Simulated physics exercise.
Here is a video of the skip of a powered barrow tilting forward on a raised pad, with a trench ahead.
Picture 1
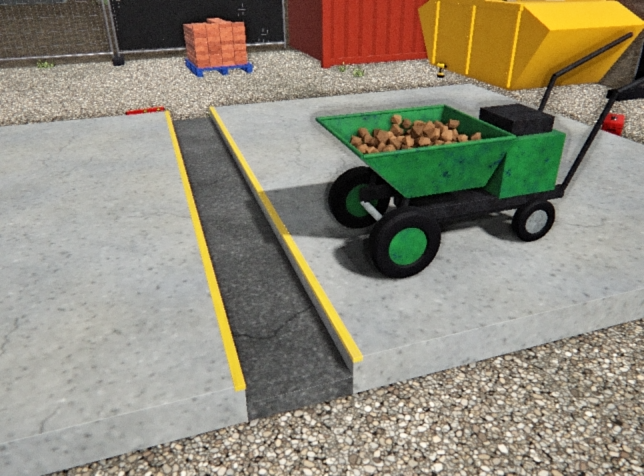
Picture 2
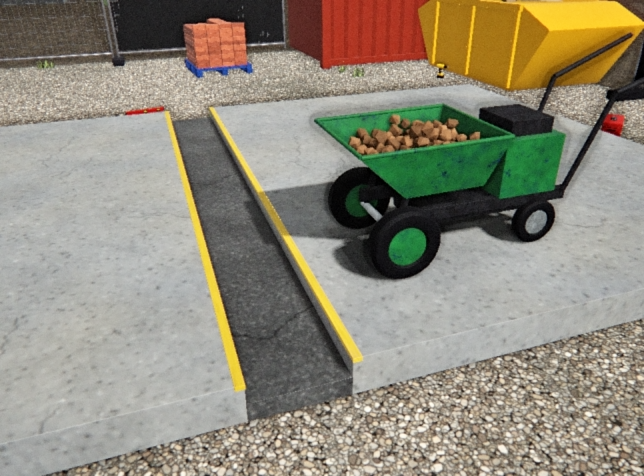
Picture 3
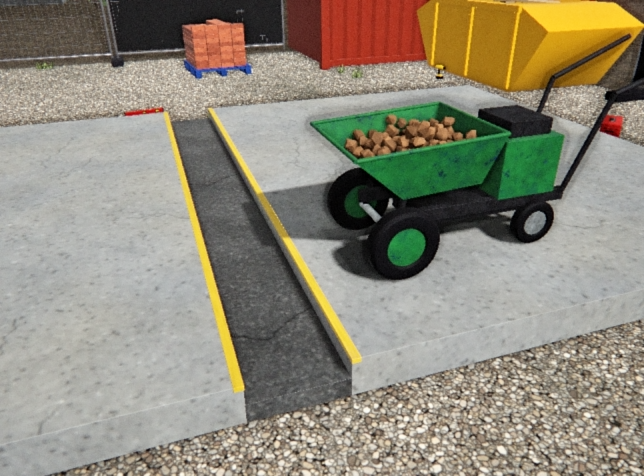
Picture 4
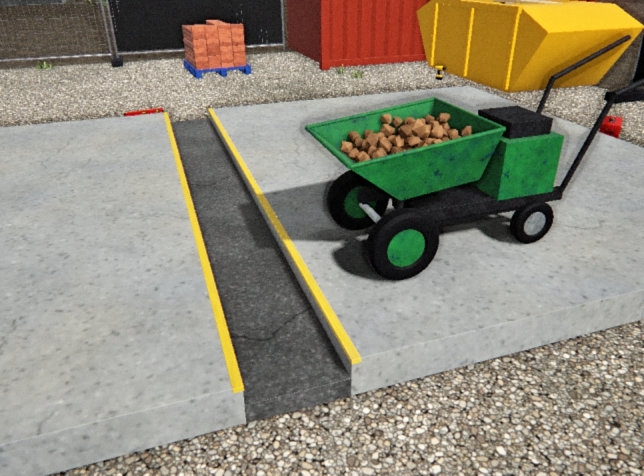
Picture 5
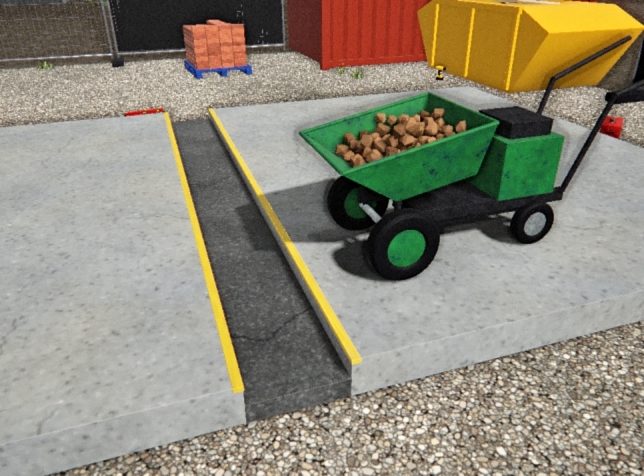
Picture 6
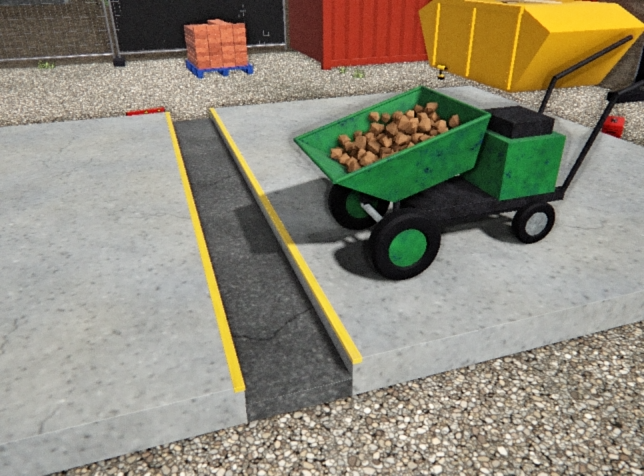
The clip opens on a green powered barrow, its level skip loaded with brown clods, standing on a concrete pad beside a yellow-edged trench. The skip starts to tilt forward, its lip dipping slowly toward the left. By the close it is clearly tipped, the clods still inside and the wheels unmoved.
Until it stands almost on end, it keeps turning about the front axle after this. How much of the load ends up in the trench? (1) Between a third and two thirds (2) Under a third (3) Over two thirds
Answer: 3.
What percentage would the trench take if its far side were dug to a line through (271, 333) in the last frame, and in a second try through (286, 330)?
First try: About 60 %; second try: About 40 %.
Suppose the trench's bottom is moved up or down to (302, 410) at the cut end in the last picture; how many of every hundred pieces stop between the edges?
Estimated share: Approx. 100 %.
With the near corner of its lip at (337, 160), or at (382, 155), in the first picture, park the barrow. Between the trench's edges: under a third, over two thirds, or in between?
First more than two thirds, then more than two thirds.
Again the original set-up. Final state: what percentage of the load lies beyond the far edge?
It comes to 5 per cent or so.
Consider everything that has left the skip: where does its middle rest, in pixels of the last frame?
I'd say the middle ends up at about (254, 279).
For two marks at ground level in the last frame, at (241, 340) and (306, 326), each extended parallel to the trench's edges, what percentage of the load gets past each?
10 and 80 in a hundred.
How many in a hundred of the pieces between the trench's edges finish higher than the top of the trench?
I'd put it near 20 per cent.
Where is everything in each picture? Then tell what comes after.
In the first picture, lip of the skip (363, 157), level; top of the load (434, 136), clay clods; first edge of the trench (335, 318); far edge (228, 341), the trench over half as wide as the skip, and shallow for its width.
In the second picture, lip of the skip (361, 158), level; top of the load (433, 136).
In the third picture, lip of the skip (356, 162), tipped barely; top of the load (429, 135).
In the fourth picture, lip of the skip (350, 167), tipped a little; top of the load (425, 134).
In the fifth picture, lip of the skip (343, 174), tipped a little; top of the load (419, 131).
In the sixth picture, lip of the skip (335, 182), tipped clearly; top of the load (426, 126); first edge of the trench (335, 319); far edge (228, 342).
Just after the last frame, skip tipped steeply; every one in the skip.
A moment on, skip tipped steeply; roughly half in the skip; roughly half in or heaped over the trench; just a few falling.
Further on, skip tipped right over; just a few in the skip; almost all in or heaped over the trench; about a tenth beyond it.
When it is over, skip tipped right over; just a few in the skip; almost all in or heaped over the trench; about a tenth beyond it.
